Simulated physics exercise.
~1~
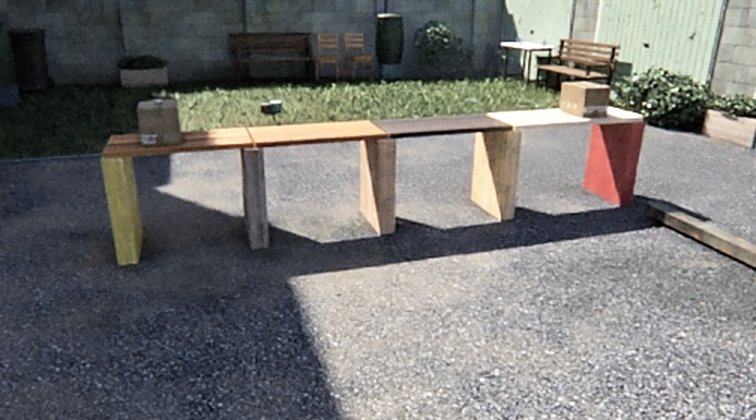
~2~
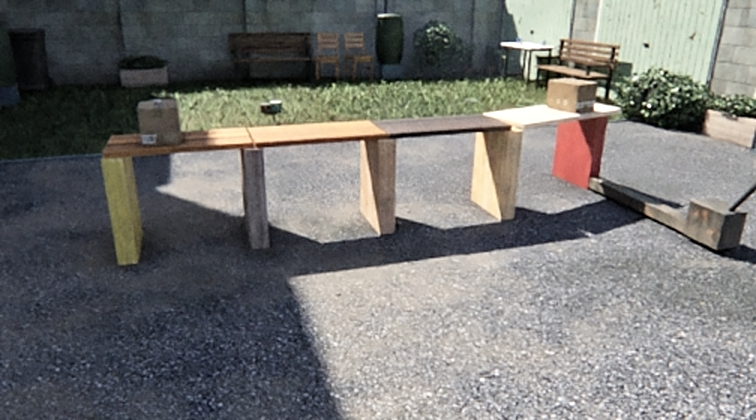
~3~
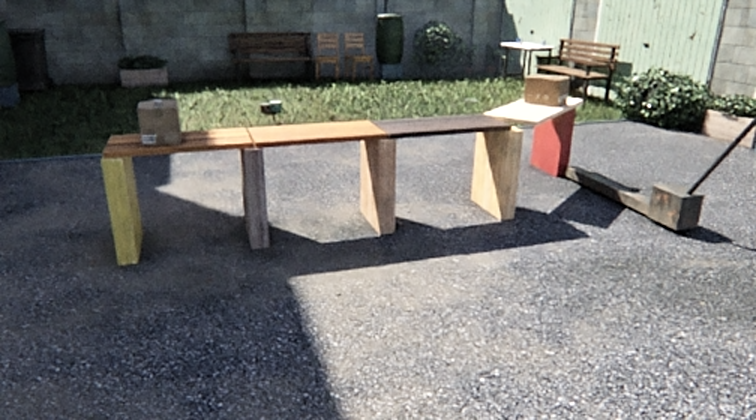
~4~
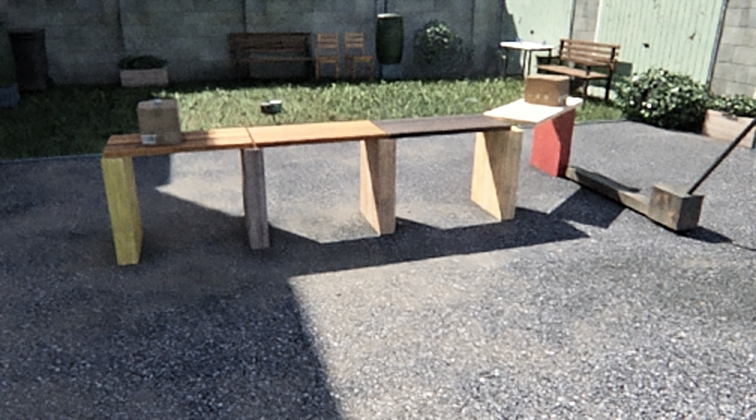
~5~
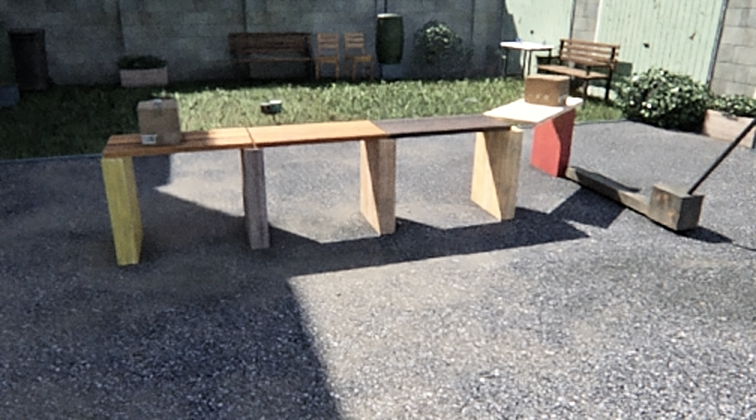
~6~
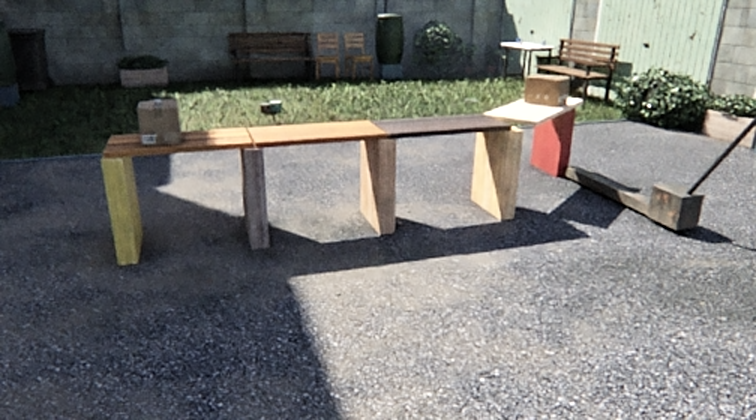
A long low row of boards on upright slabs stood in a yard as a jack slid in from the right, pushing the red end slab left and back with its board and carton, before everything came to rest with nothing fallen.
